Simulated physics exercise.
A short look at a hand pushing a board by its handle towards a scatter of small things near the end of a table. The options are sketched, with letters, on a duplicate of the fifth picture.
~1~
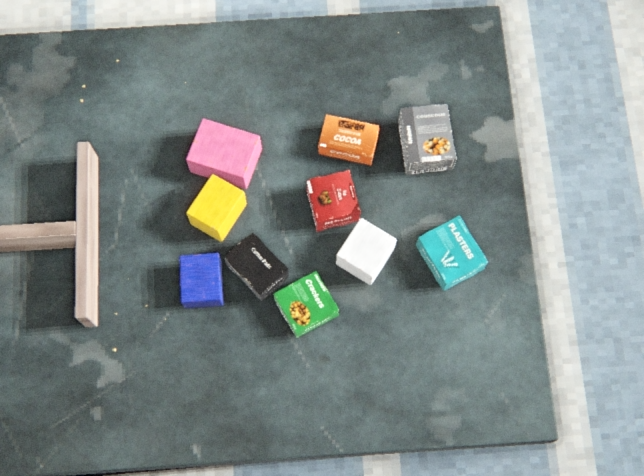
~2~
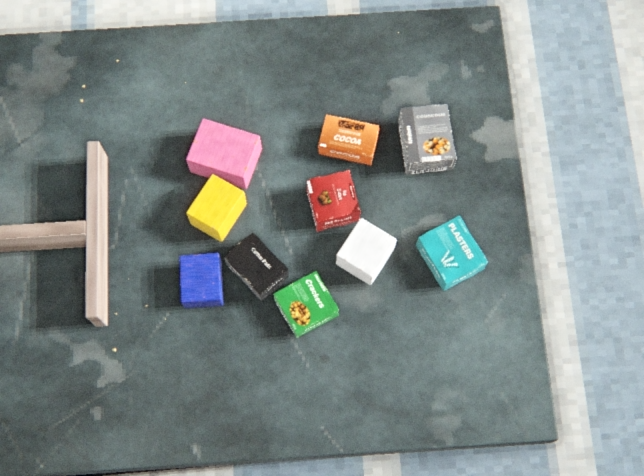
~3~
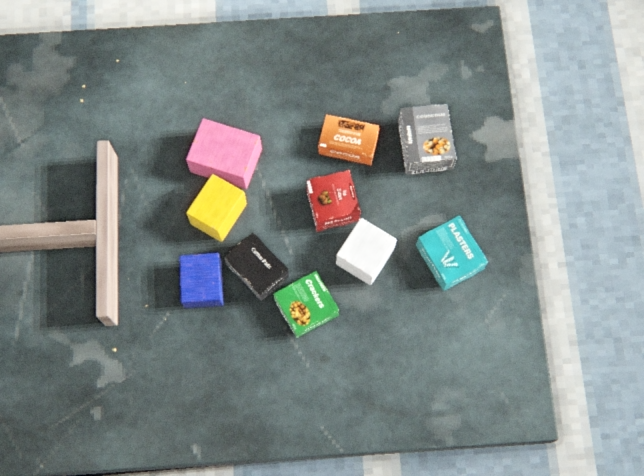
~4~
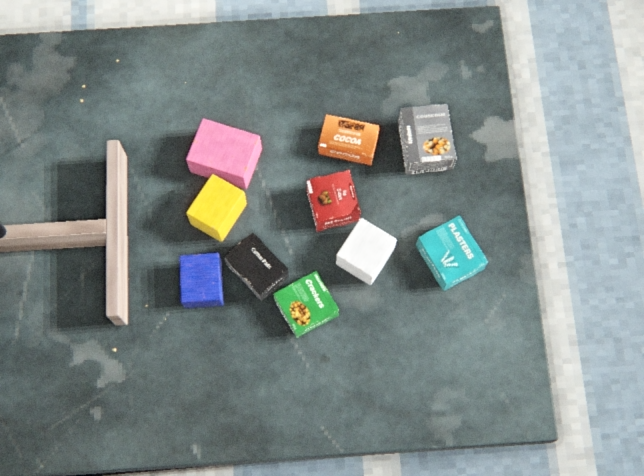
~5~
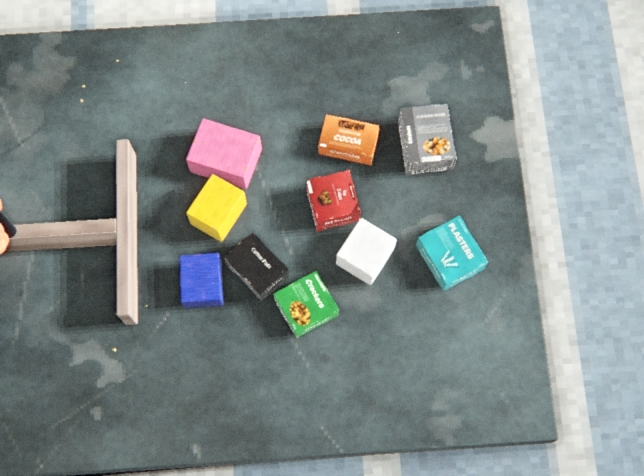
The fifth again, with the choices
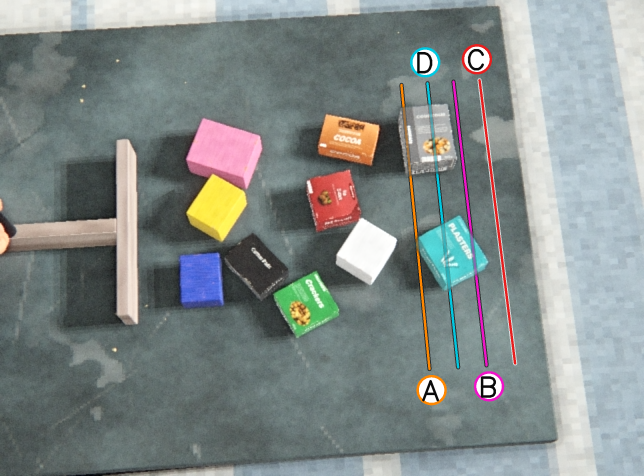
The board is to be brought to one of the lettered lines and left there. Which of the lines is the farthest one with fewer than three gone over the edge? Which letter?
As far as mark A.
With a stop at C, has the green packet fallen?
By then, no.
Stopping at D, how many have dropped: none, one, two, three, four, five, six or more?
Four.
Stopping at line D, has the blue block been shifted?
Yes.
On the marked copy, A at (415, 220); B at (469, 217); C at (497, 215); D at (442, 219).
With A. Early on, board (228, 218); green packet (311, 311); pink block (264, 145).
Further on, board (334, 211); grey packet (475, 136); turquoise box (489, 254).
At the end, board (413, 207); grey packet over the edge; turquoise box over the edge; two fallen.
As for the rest, B drops five; C drops six; D drops four.
